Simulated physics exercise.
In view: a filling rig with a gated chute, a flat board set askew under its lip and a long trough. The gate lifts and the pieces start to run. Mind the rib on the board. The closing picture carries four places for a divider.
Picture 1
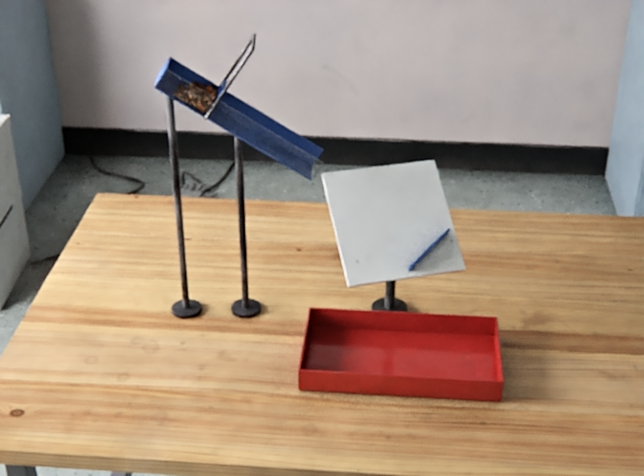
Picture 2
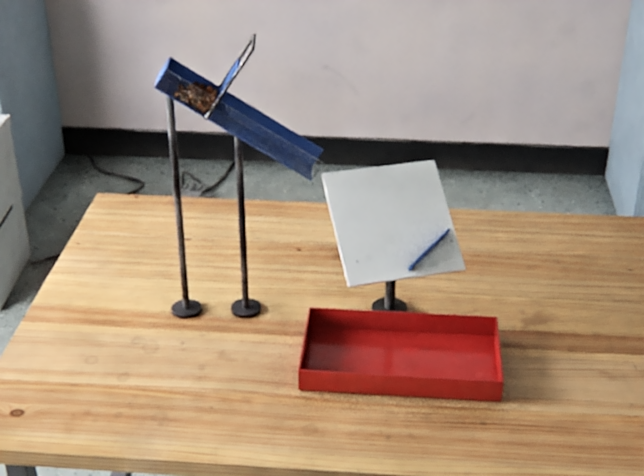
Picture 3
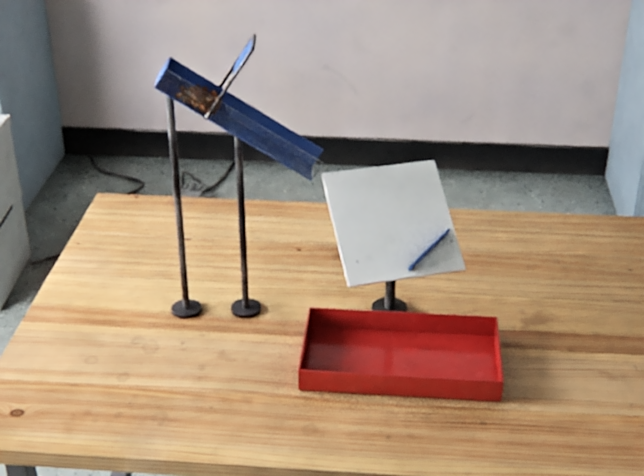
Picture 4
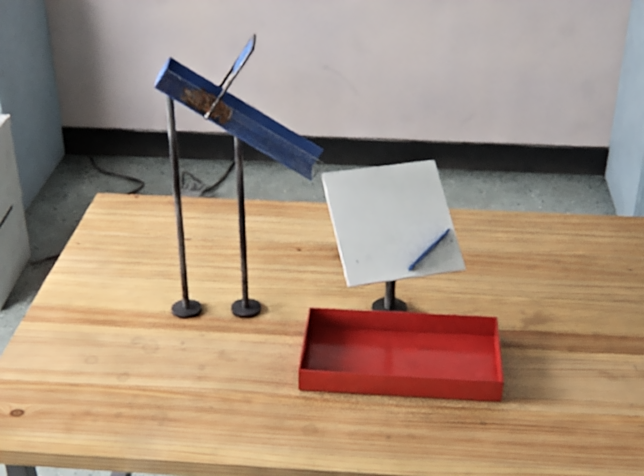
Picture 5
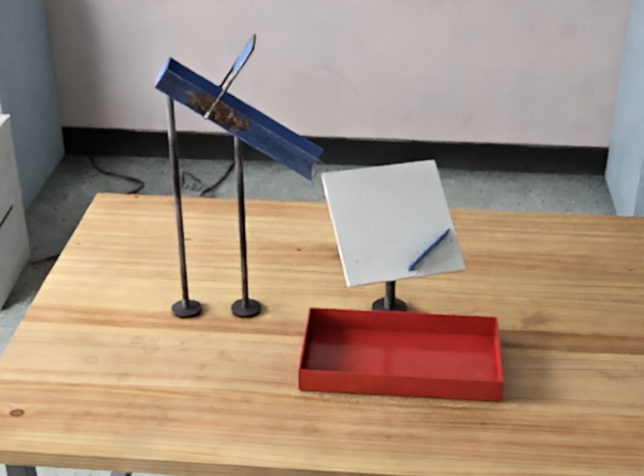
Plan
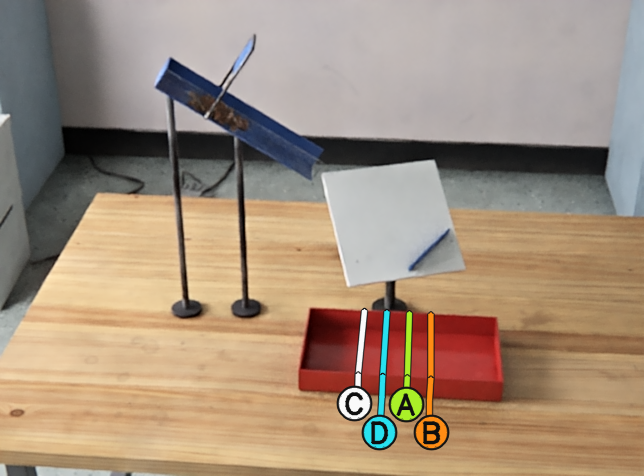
Blue chute on two thin stands releasing small brown pieces that slide partway down past a lifting gate, above a tilted white board and an empty red trough.
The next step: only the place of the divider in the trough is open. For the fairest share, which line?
A works best here.
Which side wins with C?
The right side.
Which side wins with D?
More lands on the right.
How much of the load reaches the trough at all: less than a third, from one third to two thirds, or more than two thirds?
About that: More than two thirds.
On the marked copy, line A crosses the front rim at (407, 376); line B crosses the front rim at (430, 377); line C crosses the front rim at (358, 373); line D crosses the front rim at (382, 375).
If A is chosen, of what is caught, about half on the left of the divider, about half on the right.
If B is chosen, of what is caught, most on the left of the divider, about a quarter on the right.
If C is chosen, of what is caught, none on the left of the divider, all on the right.
If D is chosen, of what is caught, a stray few on the left of the divider, nearly all on the right.
